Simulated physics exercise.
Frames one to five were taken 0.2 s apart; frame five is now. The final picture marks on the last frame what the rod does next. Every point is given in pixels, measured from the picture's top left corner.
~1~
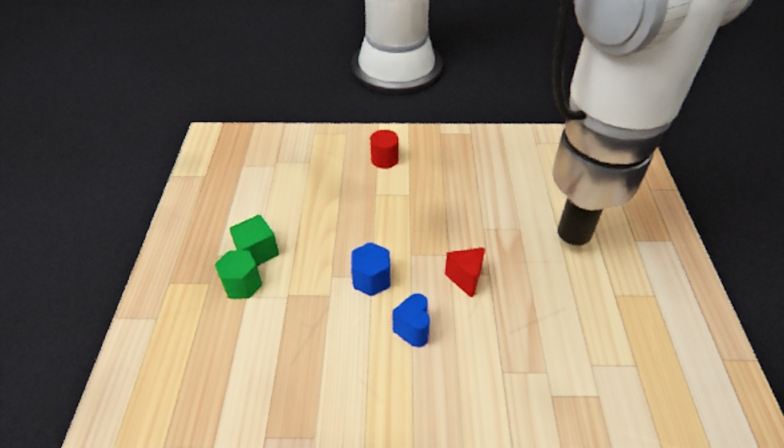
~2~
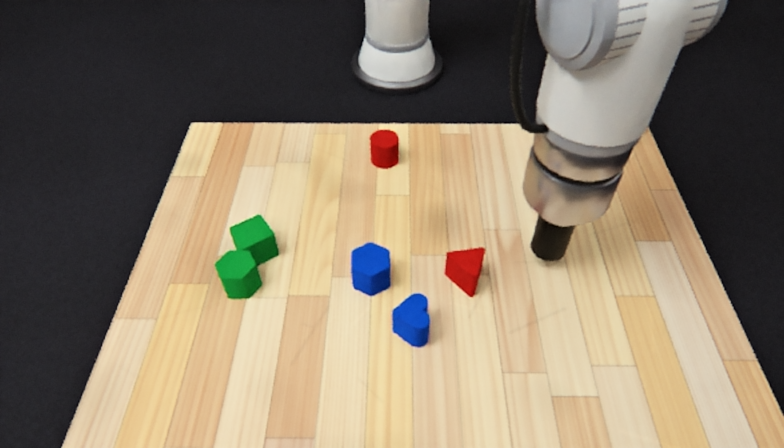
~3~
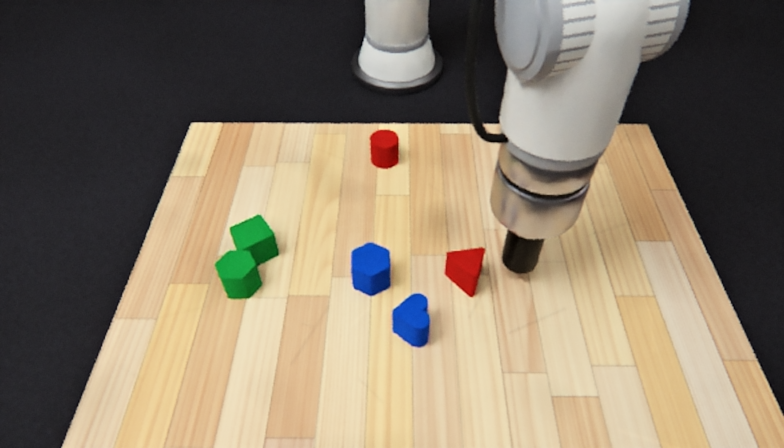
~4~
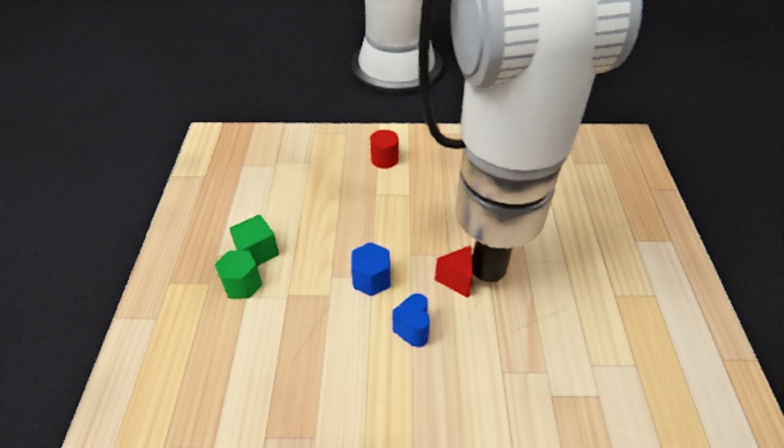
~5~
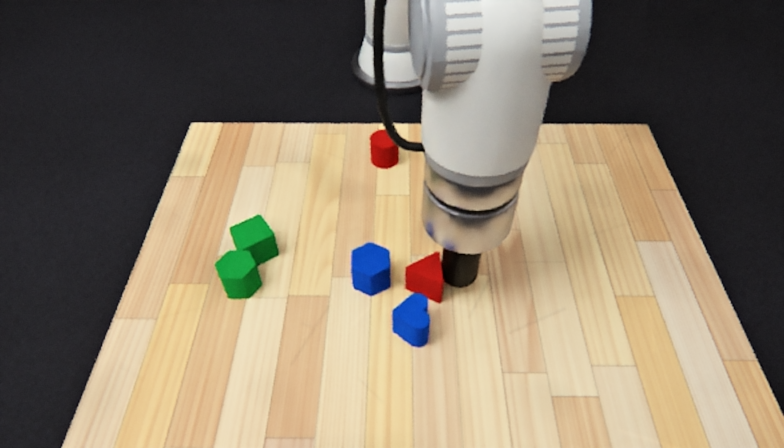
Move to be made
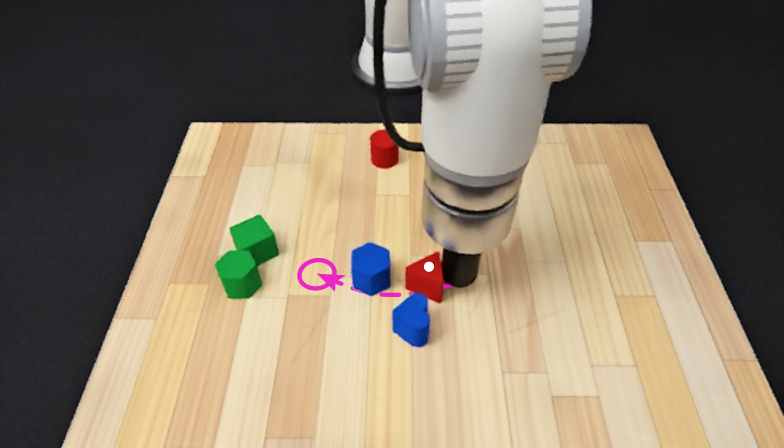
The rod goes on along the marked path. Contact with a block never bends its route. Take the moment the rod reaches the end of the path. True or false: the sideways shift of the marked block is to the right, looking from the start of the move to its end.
Verdict: False.
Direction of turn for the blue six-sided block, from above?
From above, the turn goes clockwise.
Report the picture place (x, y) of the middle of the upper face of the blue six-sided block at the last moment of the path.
In the picture, it is at (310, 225).
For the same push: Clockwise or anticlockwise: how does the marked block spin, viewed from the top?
The block turns counter-clockwise.
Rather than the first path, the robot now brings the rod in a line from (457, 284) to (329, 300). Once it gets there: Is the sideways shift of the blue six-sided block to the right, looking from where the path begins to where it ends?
Going by the path, yes.
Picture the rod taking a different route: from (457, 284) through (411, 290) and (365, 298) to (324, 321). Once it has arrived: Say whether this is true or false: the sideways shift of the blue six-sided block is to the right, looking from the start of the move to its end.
True - the claim holds.
Path on the board, from (457, 284) via (410, 294) and (360, 290), ending at (317, 274); the dot is on the red triangular block.
On the path given first. One third of the way, rod (410, 283); blue six-sided block (360, 256), turned 20° clockwise; red triangular block (379, 279).
Two thirds of the way, rod (359, 280); blue six-sided block (333, 246), turned 85° clockwise; red triangular block (329, 283), turned 25° anticlockwise.
At the end, rod (315, 263); blue six-sided block (310, 225), turned 140° clockwise; blue heart block in place; red triangular block (312, 282), turned 65° anticlockwise.
